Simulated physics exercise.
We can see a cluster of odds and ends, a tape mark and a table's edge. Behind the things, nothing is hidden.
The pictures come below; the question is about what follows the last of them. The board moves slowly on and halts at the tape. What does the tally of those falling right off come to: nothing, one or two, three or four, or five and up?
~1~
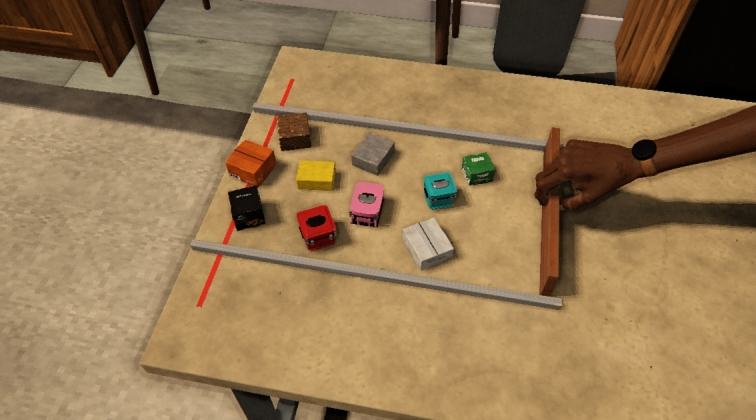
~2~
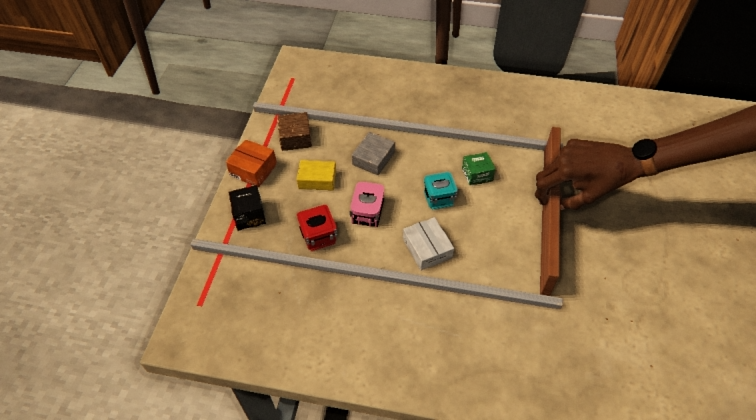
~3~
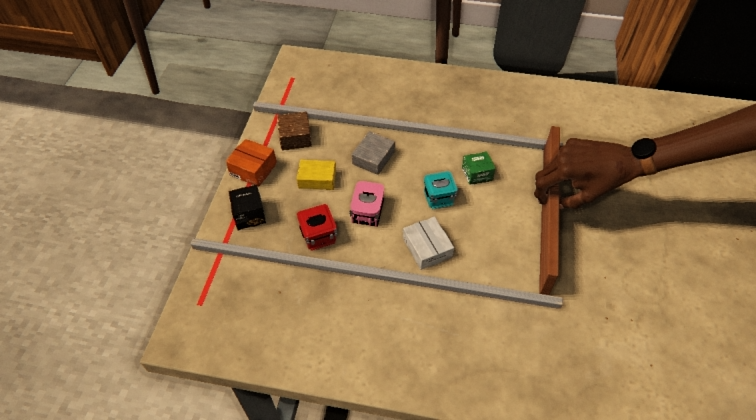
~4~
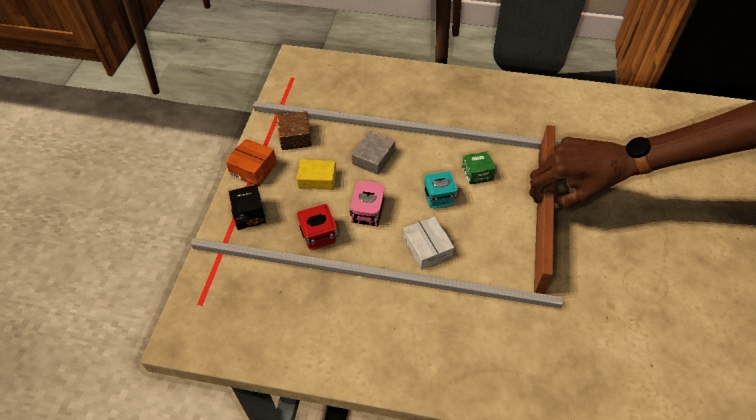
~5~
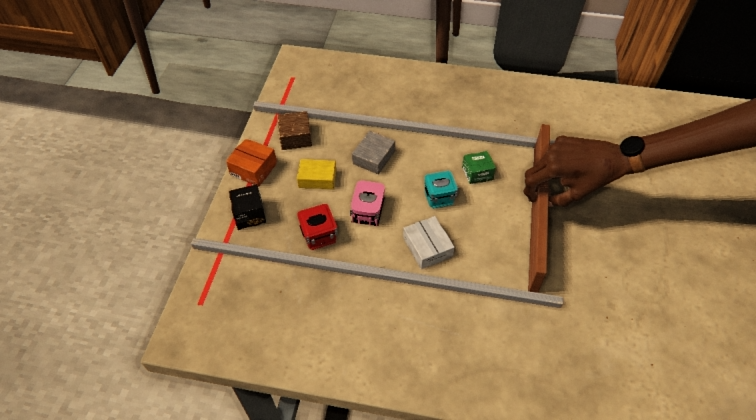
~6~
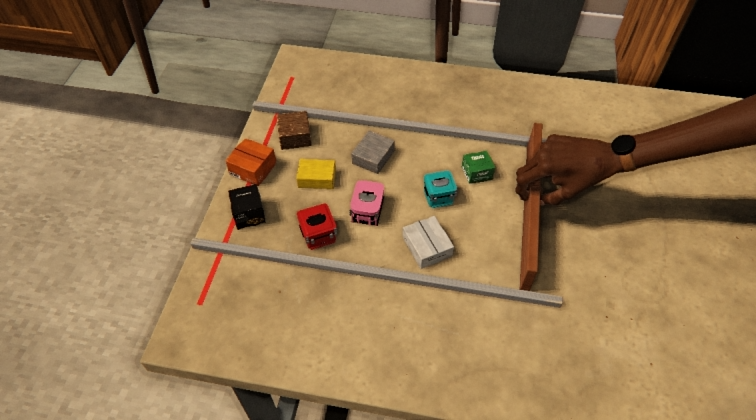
It comes to five and up.
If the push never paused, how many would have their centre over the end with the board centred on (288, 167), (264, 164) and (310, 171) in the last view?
The numbers are 3, 6 and 0.
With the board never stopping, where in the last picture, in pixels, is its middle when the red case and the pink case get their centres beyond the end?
The middle is at (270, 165) when it's the red case, and at (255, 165) when it's the pink case.
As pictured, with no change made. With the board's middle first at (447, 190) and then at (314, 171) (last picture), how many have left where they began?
The count is 3 at the first point and 10 at the second.
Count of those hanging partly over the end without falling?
That'd be 1.
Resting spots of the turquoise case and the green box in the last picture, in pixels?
Answer: First (242, 156), after that (254, 132).
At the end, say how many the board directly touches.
3 end up touching it.
Soon after, none off yet; orange box at rest near (251, 162); black box at rest near (247, 207); brown block at rest near (294, 130).
Then, none off yet; orange box tipped a little near (215, 160); black box moved about its own width near (202, 196); brown block tipped a little near (241, 120).
At rest, the number that fall off is five or more; fallen, pink case, grey block, red case, yellow block, brown block, black box and orange box.
